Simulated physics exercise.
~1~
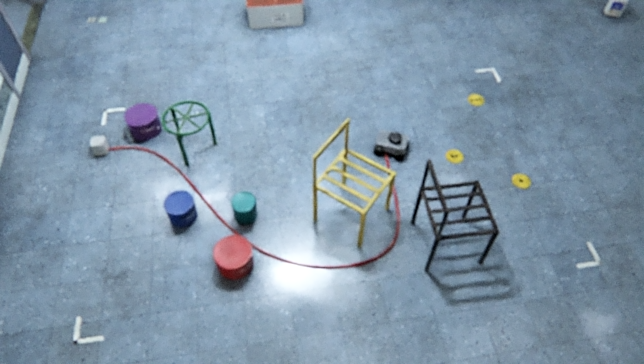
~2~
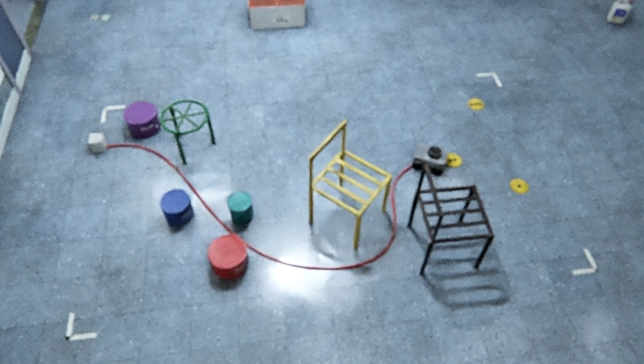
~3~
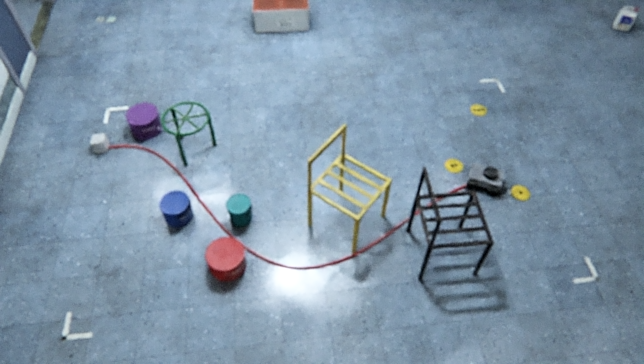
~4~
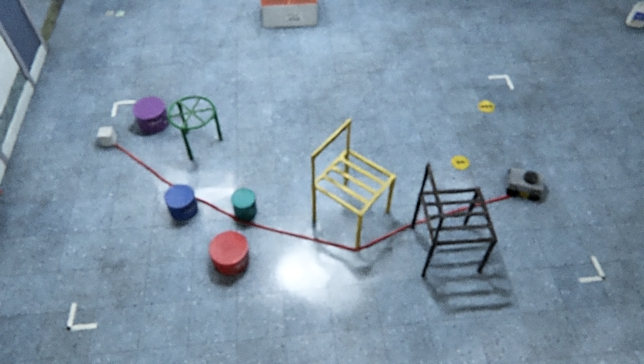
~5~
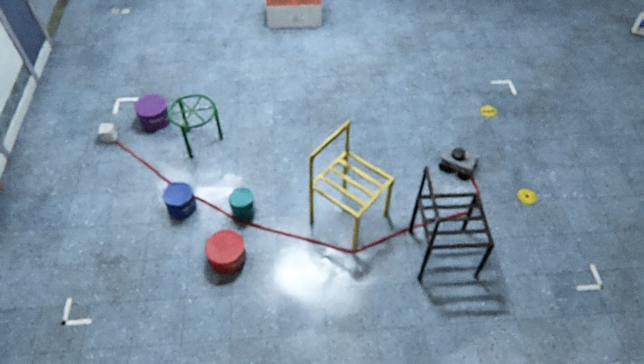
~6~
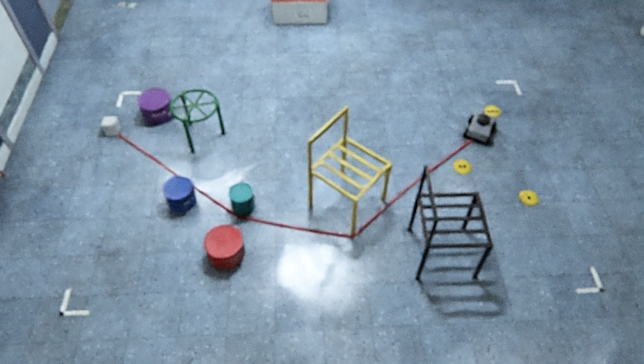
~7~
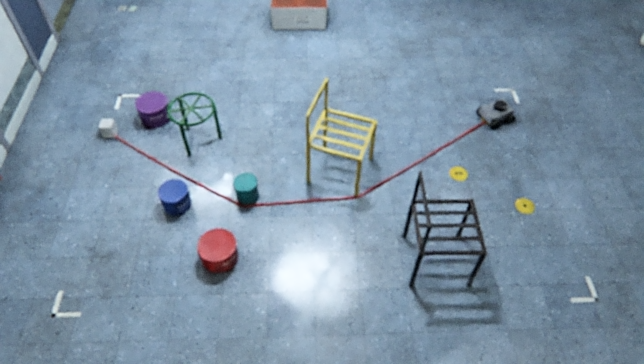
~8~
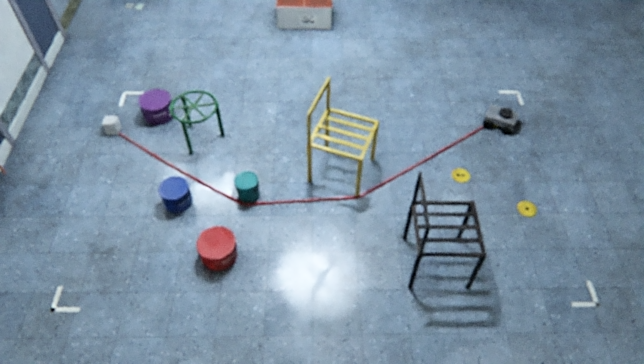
On a speckled blue-grey floor, a small dark cart trails a red lead from a pale block at left, the line curving past coloured tubs, a green stool and a yellow chair. The cart rolls right, passing behind the black chair toward the yellow marks, and the lead straightens against the yellow chair's leg. It doubles back left, then turns toward the farthest mark, and the lead drags the yellow chair. Continuing up and right, it pulls the chair farther and turns it, while the teal bucket shifts slightly. The cart stops near the upper right corner mark, everything still upright.
